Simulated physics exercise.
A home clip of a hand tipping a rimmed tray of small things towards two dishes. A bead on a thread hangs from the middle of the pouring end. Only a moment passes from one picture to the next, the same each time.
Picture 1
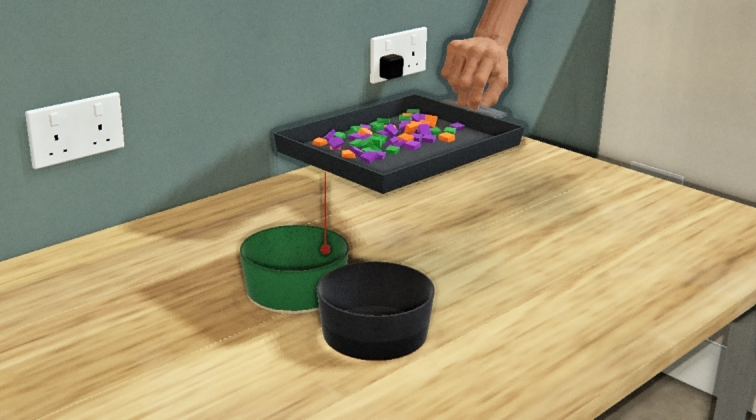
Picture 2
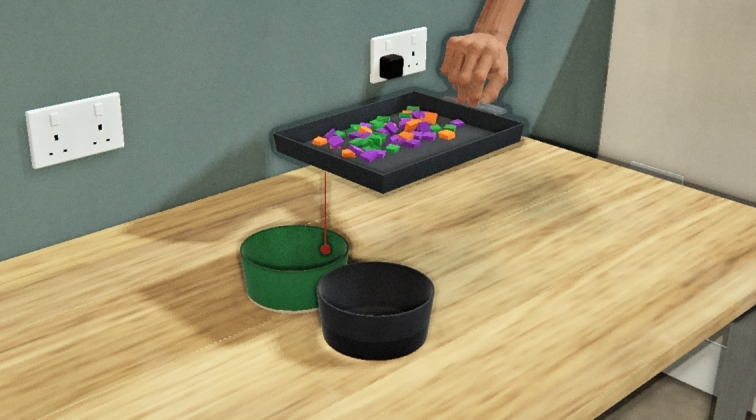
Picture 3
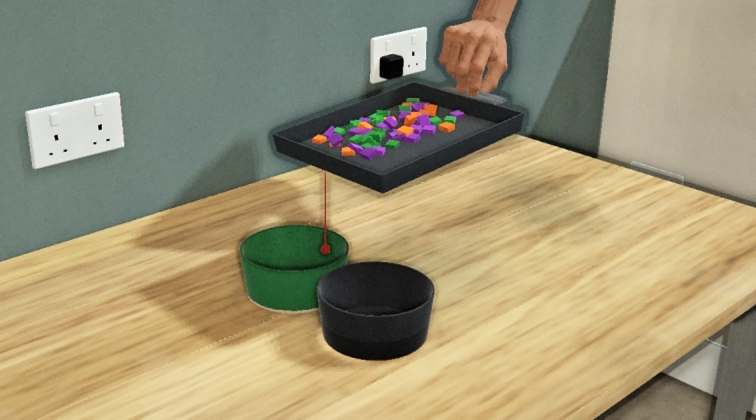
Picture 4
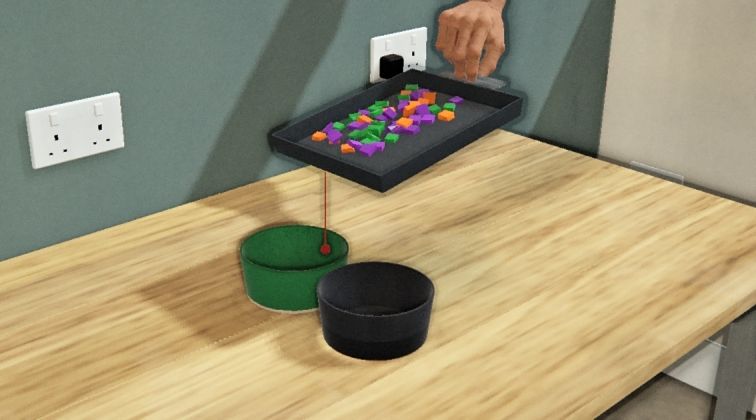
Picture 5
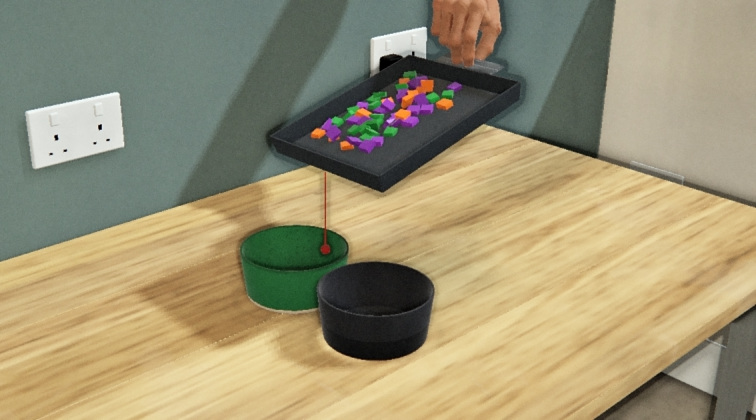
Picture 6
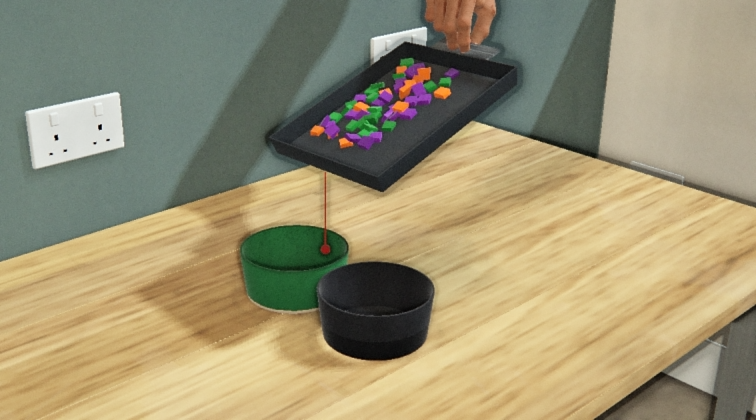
A hand gradually raises one end of a dark tray of colourful pieces above two dishes.
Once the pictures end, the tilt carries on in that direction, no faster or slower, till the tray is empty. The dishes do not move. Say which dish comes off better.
It favours the left-hand dish.
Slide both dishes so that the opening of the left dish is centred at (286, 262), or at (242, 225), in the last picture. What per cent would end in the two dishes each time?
First some 90, then 60 per cent.
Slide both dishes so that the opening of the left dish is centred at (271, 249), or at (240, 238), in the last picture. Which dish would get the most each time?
First the dish on the left, then the right one.
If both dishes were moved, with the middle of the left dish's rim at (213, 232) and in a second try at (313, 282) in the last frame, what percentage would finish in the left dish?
The first gives 0 %, the second 40 %.
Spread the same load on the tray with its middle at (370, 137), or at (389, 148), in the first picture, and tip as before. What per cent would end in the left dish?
The first gives 50 %, the second 30 %.
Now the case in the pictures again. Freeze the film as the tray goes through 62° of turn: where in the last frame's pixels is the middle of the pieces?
Near (307, 144).
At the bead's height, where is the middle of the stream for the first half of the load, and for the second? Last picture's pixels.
The first part at (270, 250); the rest at (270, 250).
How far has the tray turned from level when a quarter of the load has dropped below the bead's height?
At some 115 degrees.
Soon, tray tipped steeply; nearly all on the tray; a stray few in the air.
A while on, tray tipped right over; most on the tray; a small part in the left dish; a small part outside both.
Towards the end, tray tipped past a quarter turn; a stray few in the right dish; about half in the left dish; about a third outside both.
Finally, tray tipped past a quarter turn; a stray few in the right dish; about half in the left dish; about a third outside both.
